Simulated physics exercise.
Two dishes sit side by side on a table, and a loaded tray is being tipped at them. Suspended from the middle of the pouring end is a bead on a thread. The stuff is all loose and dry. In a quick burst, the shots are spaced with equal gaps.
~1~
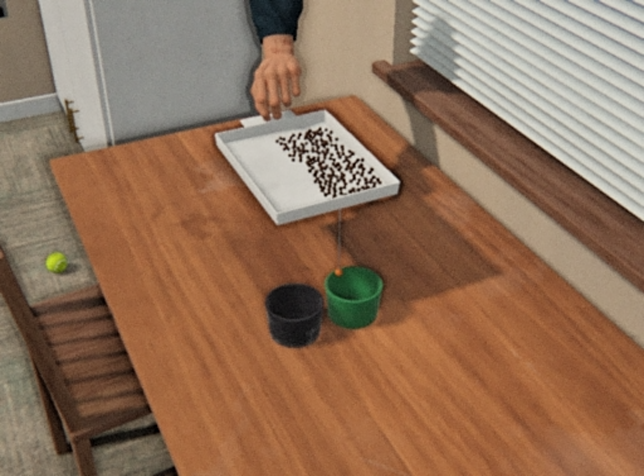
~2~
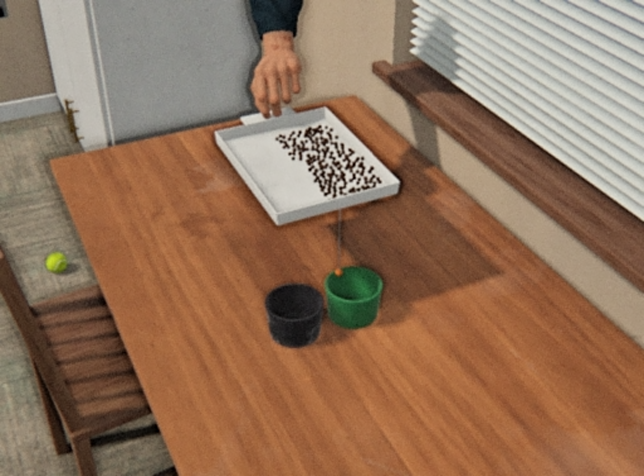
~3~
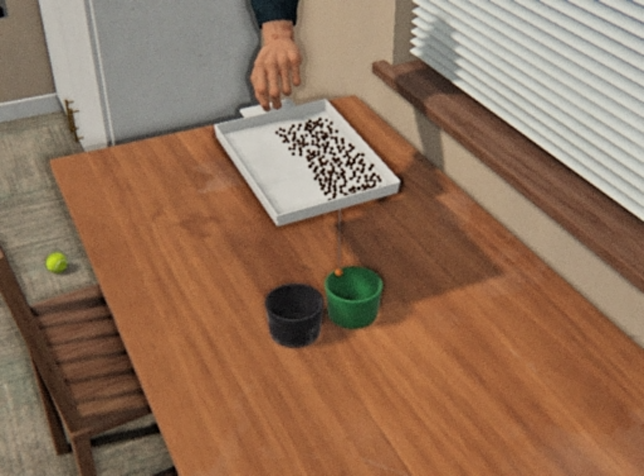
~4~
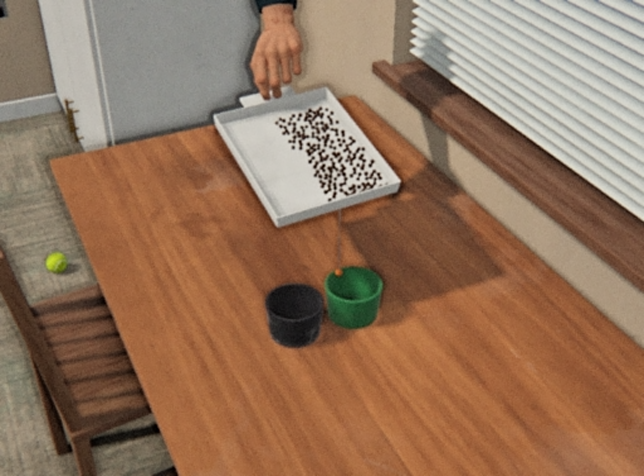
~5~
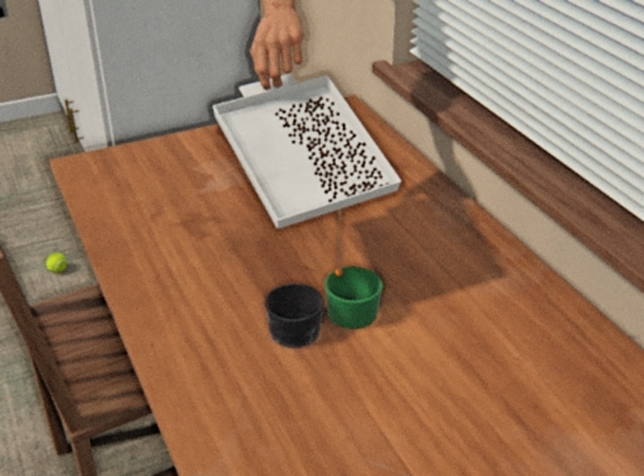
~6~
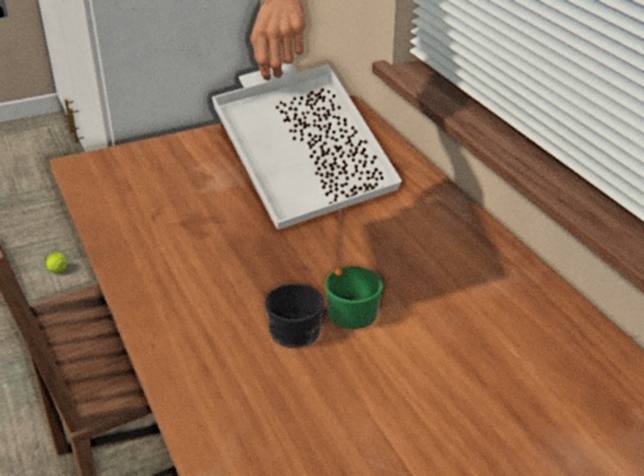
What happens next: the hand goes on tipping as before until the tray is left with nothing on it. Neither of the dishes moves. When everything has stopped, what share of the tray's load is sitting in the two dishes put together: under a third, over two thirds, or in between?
Between a third and two thirds.
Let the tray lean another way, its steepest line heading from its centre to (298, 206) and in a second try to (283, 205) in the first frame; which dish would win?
Order of results: The left-placed dish, followed by the left-placed dish.
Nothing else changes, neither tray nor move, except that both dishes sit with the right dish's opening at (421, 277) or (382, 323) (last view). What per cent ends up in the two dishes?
Close to 20 in a hundred, then close to 10 in a hundred.
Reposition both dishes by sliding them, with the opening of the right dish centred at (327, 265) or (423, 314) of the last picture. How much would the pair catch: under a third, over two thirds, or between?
Taking the tries in order: Under a third and less than a third.
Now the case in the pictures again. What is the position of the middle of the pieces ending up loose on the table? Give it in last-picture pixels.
Estimated middle: Around (350, 363).
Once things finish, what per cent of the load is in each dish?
Roughly 50 in a hundred end in the left dish and roughly 0 in a hundred in the right dish.
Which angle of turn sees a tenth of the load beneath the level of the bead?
Roughly 80 degrees from level.
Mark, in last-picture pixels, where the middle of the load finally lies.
(304, 334).
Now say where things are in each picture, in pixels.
In the first frame, corners of the pouring end near (277, 213) and (397, 182), level; middle of the load near (333, 164), allspice berries; left dish near (306, 330); right dish near (366, 312); bead on its thread near (339, 272).
In the second frame, corners of the pouring end near (277, 213) and (398, 182), level; middle of the load near (333, 163).
In the third frame, corners of the pouring end near (278, 214) and (398, 181), tipped barely, lowest at the left corner; middle of the load near (334, 159).
In the fourth frame, corners of the pouring end near (278, 217) and (398, 181), tipped a little, lowest at the left corner; middle of the load near (334, 154).
In the fifth frame, corners of the pouring end near (278, 219) and (399, 180), tipped clearly, lowest at the left corner; middle of the load near (334, 149).
In the sixth frame, corners of the pouring end near (278, 221) and (399, 180), tipped clearly, lowest at the left corner; middle of the load near (336, 147), near two thirds on the move; left dish near (306, 330); right dish near (366, 312).
Shortly afterwards, tray tipped steeply; all but a few on the tray; a little in the air.
Next, tray tipped past a quarter turn; the bulk on the tray; a little in the left dish; only a few in the right dish; a little outside both; a little in the air.
Some moments later, tray tipped past a quarter turn; near half in the left dish; only a few in the right dish; near half outside both.
In the end, tray tipped past a quarter turn; near half in the left dish; only a few in the right dish; near half outside both.
